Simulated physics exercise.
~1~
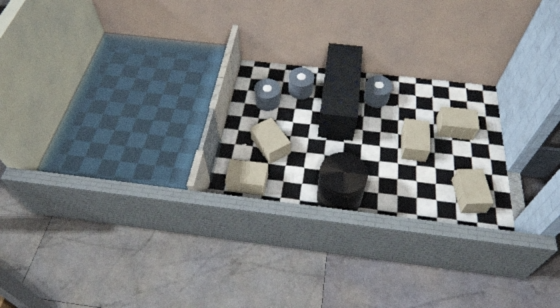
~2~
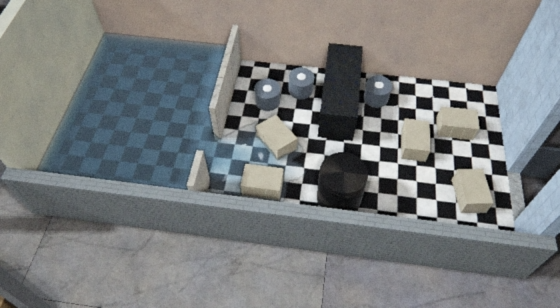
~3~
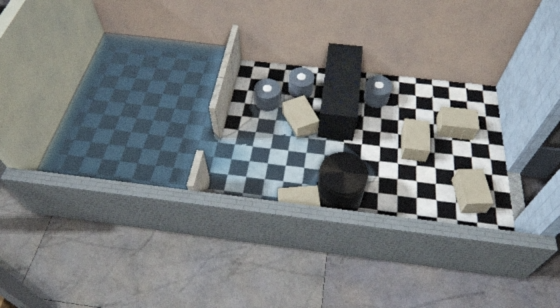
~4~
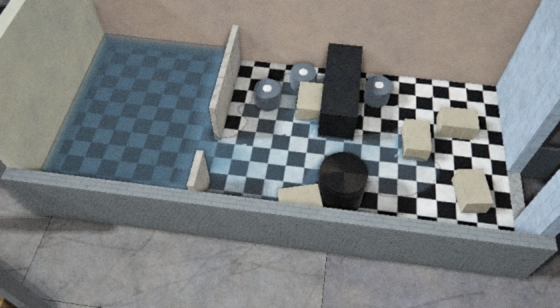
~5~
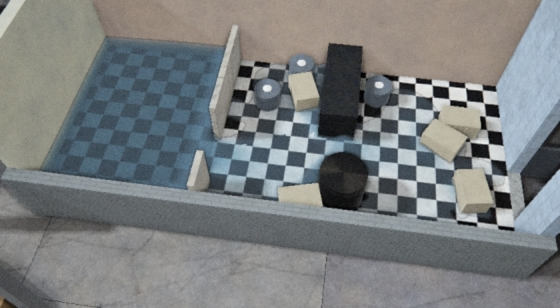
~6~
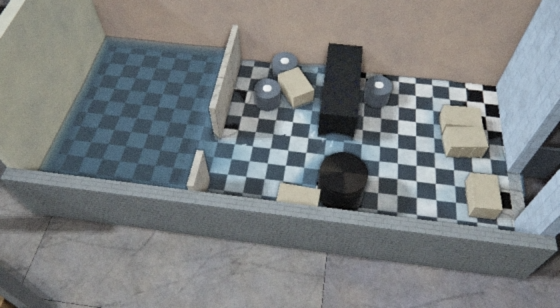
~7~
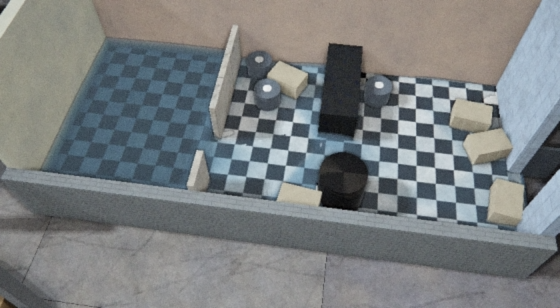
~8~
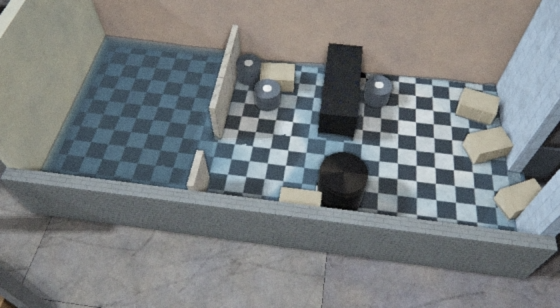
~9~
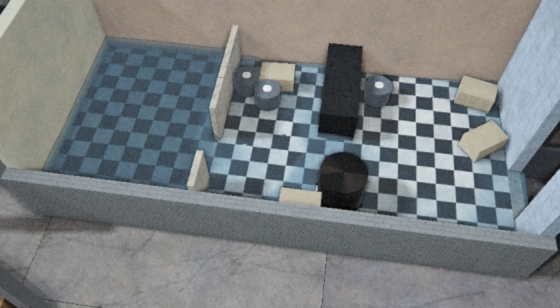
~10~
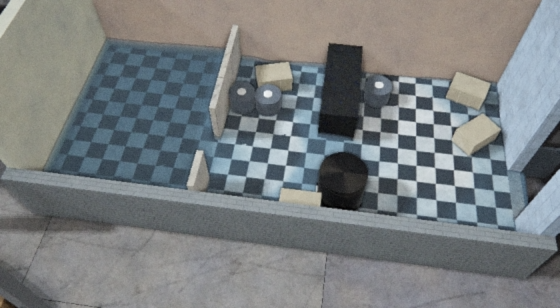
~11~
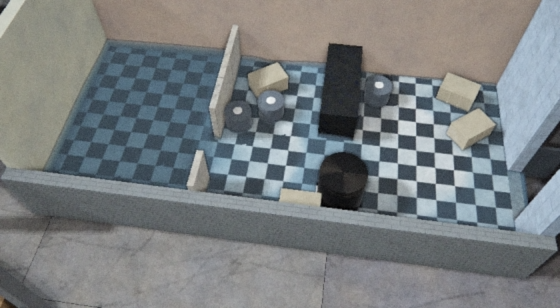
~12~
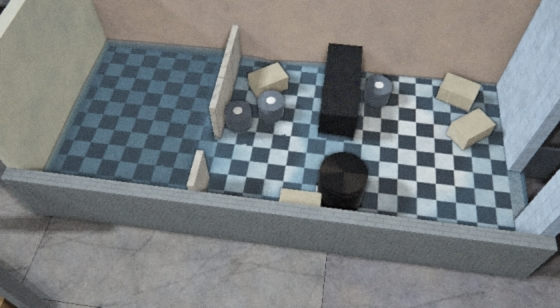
A pool of blue water fills the left end of a long room with a checkered floor, seen from above, while grey tubs, cream crates, a black block and a black cylinder stand dry on the right. A gap opens in the partition and water spills through, pushing the nearest crates to the right. The sheet spreads past the black pieces, which stay put, and carries the far crates toward the right wall. One crate slips out through an opening there and disappears. The crates and a tub near the partition drift back left, and everything settles in shallow water.
